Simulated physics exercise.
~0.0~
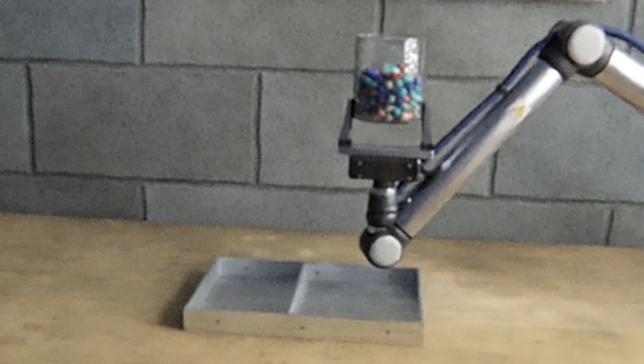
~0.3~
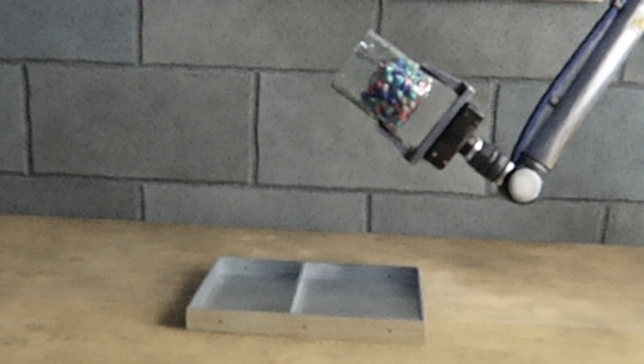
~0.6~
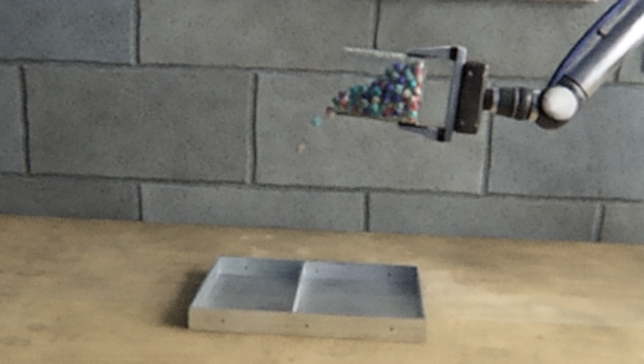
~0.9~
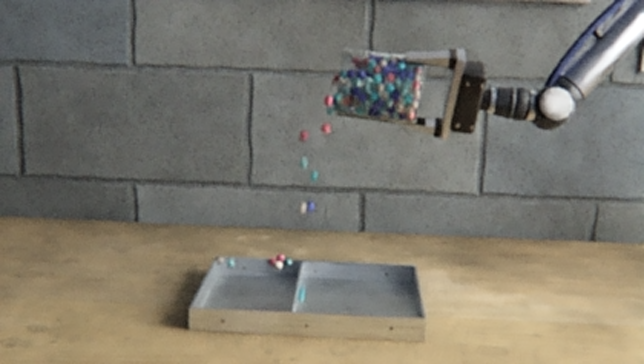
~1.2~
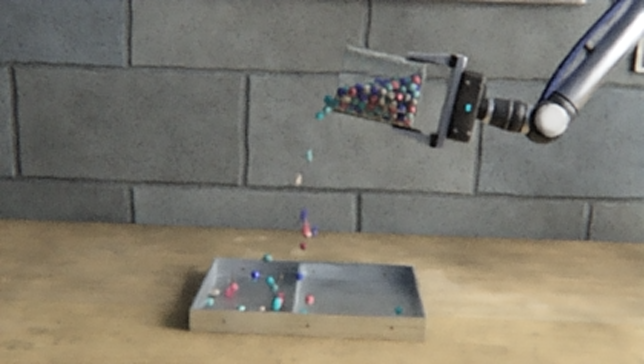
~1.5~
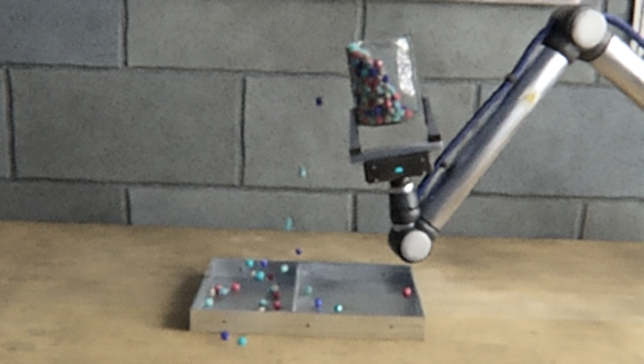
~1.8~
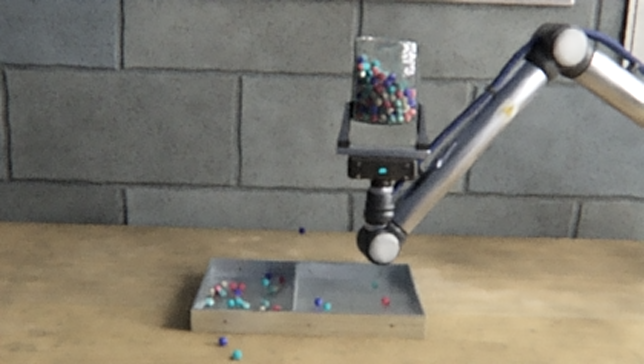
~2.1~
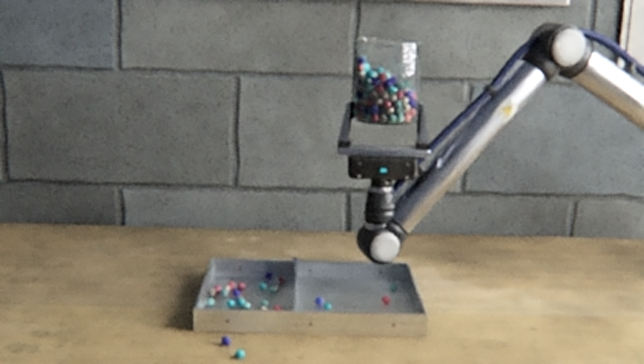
A jointed robot arm holds a clear cup of small colourful balls upright above a shallow, two-part grey tray on a wooden table, with a block wall behind. The arm swings the cup to the right and tips it leftward until it lies on its side. A thin stream of balls spills from the mouth, scattering across both parts of the tray, mostly the left. The arm then turns the cup back upright as the last few drop, some landing on the table in front. It ends still, with most balls in the cup.
